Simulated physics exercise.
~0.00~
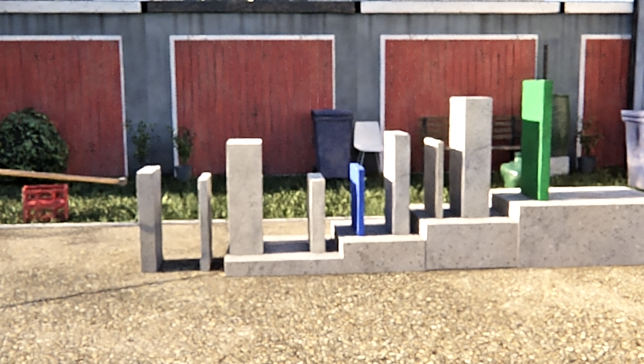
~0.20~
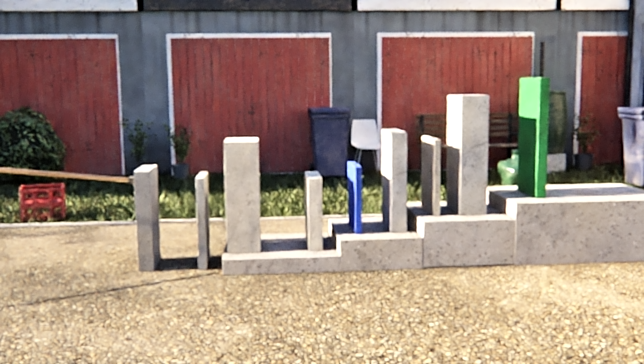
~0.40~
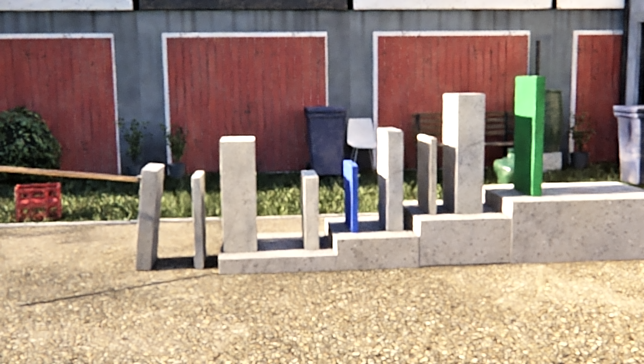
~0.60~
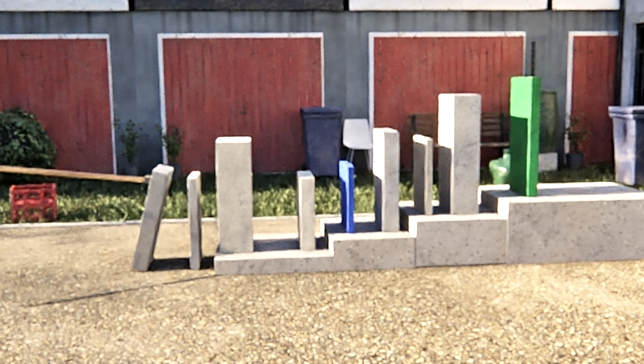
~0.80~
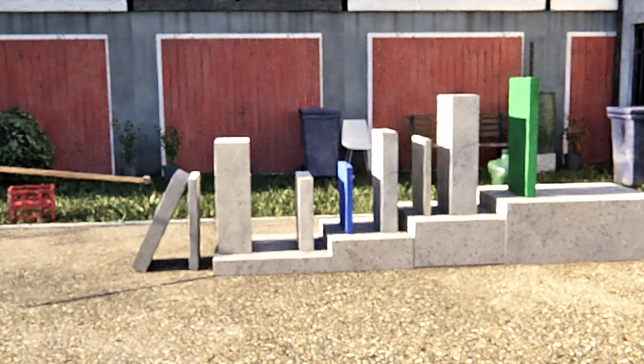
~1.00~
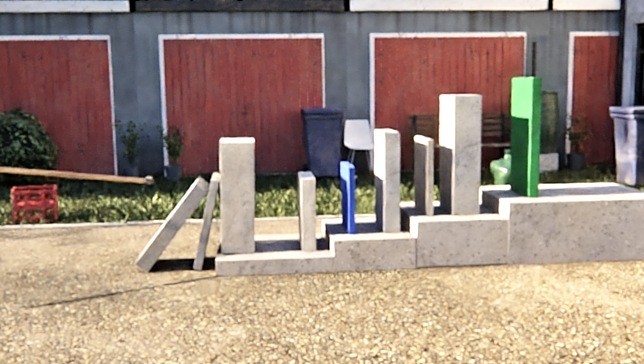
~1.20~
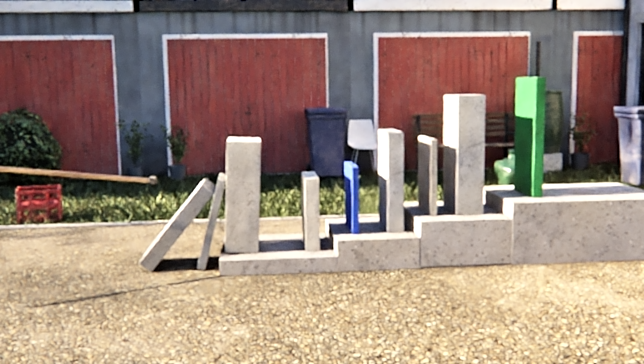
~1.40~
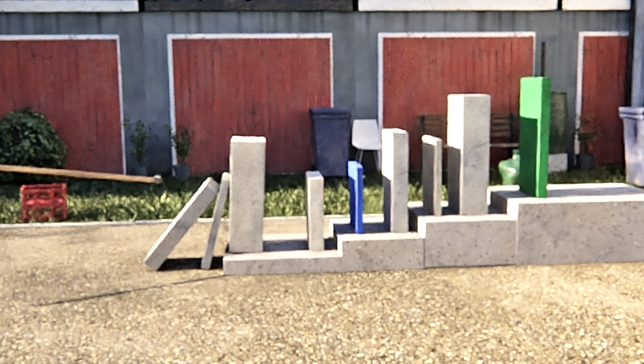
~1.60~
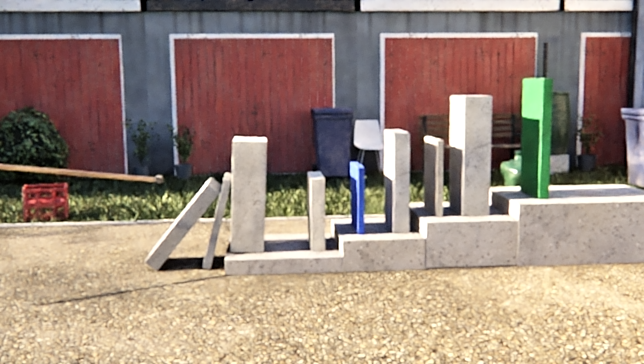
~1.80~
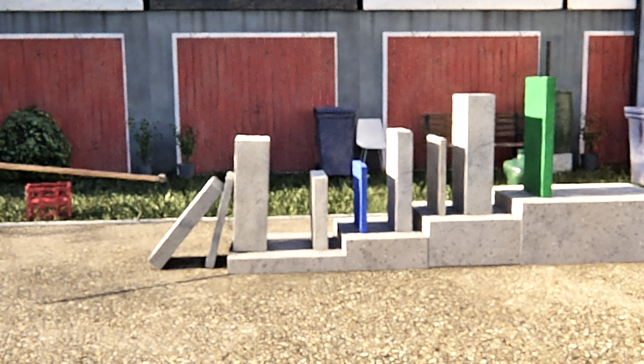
A gray wall with red door panels stands behind a strip of grass and a gravelly yard, seen from the front by a slightly swaying camera. Nine upright slabs of differing sizes line up from left to right, most of them pale gray, climbing low stone steps, with a small blue one near the middle and a tall green one at the right end. A wooden pole lies at the far left above a red crate. The leftmost slab tips right and strikes its thin neighbor, which tilts against the thick third slab. Both stay leaning there, while the rest remain standing.
